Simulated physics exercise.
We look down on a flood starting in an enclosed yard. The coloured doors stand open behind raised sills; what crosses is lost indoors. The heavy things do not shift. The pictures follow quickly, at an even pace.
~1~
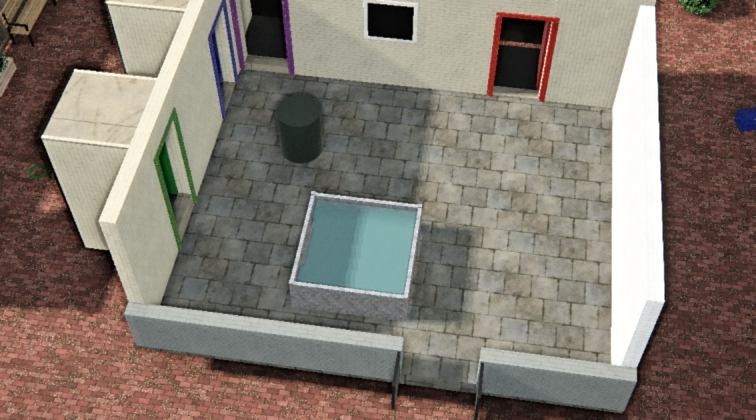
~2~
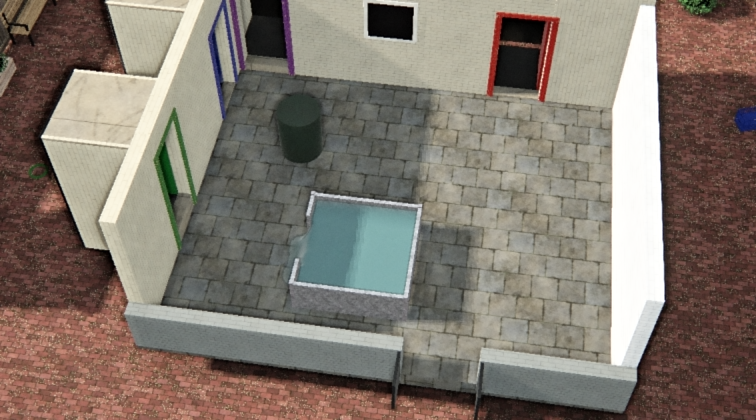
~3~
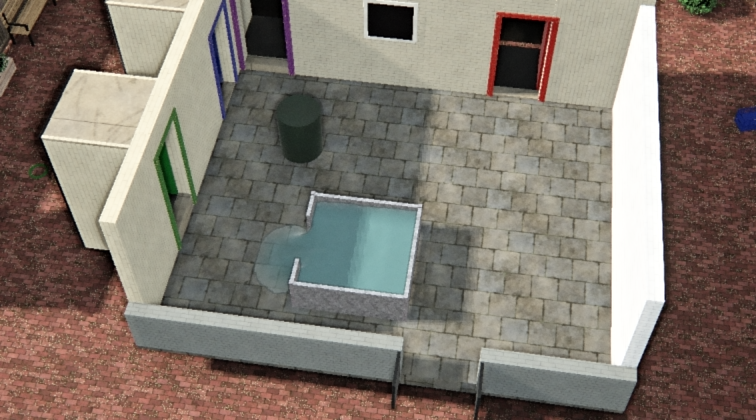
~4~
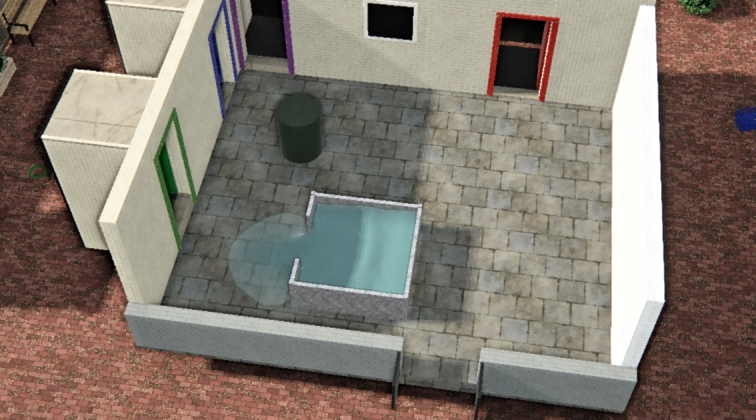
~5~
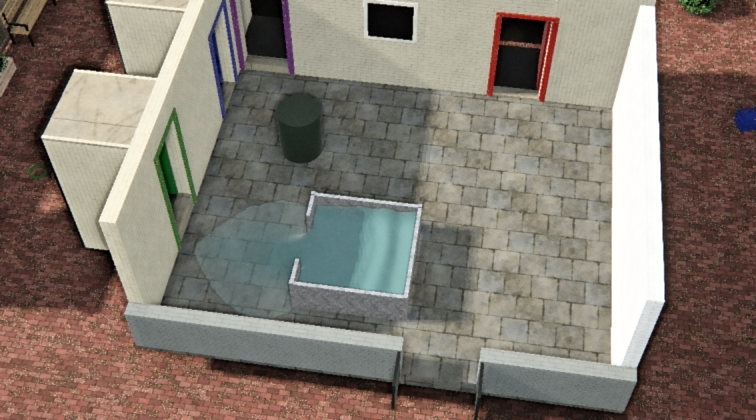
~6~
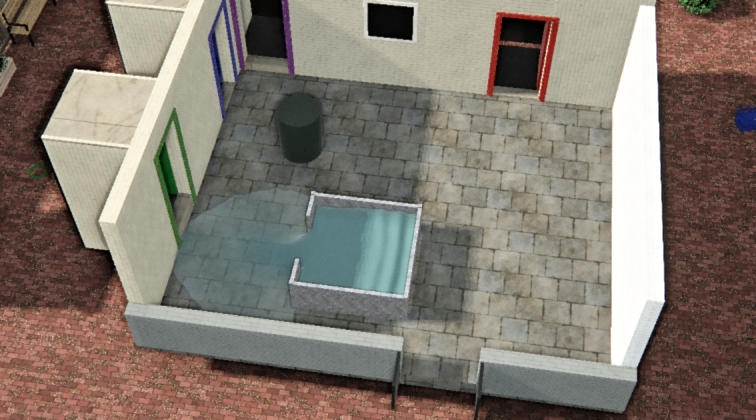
At first, still water fills a square, low-walled tank in a paved yard with open coloured doorways and a dark green drum. Then a gap appears in the tank's left wall and water pours out, fanning across the paving to the left and widening into a thin, rounded sheet near the green doorway.
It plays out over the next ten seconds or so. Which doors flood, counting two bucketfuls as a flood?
The green door admits no more than that; the red door admits no more than that; the blue door lets in a lot; the purple door admits no more than that.
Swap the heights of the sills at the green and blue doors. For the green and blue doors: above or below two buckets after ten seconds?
My reading: The green one is over, the blue one lets less in.
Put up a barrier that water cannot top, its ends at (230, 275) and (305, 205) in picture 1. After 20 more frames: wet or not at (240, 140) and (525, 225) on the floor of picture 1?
In that order: Covered, clear.
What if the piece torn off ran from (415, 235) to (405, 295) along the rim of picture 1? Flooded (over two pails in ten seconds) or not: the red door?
In short: The red door takes more.
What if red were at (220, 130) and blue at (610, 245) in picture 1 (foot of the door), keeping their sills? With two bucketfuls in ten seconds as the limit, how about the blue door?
One by one: Blue door stays under.
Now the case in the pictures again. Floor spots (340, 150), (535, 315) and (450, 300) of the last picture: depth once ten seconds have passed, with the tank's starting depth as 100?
In that order: 2, 4 and 2 per cent.
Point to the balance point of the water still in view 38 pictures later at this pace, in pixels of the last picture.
Roughly at (313, 223).
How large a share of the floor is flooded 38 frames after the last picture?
Near 60 in a hundred.
A moment on, water covers 15 % of the floor; the green door wet at the sill, nothing in, the red door not reached, the blue door not reached, the purple door not reached.
Next, water covers 20 % of the floor; the green door wet at the sill, nothing in, the red door not reached, the blue door wet at the sill, nothing in, the purple door not reached.
Then, water covers 30 % of the floor; the green door wet at the sill, nothing in, the red door not reached, the blue door under two buckets in, the purple door wet at the sill, nothing in.
Later, water covers 60 % of the floor; the green door wet at the sill, nothing in, the red door wet at the sill, nothing in, the blue door over two buckets in, the purple door wet at the sill, nothing in.
In the end, water covers 95 % of the floor; the green door wet at the sill, nothing in, the red door wet at the sill, nothing in, the blue door far over two buckets in, the purple door wet at the sill, nothing in.
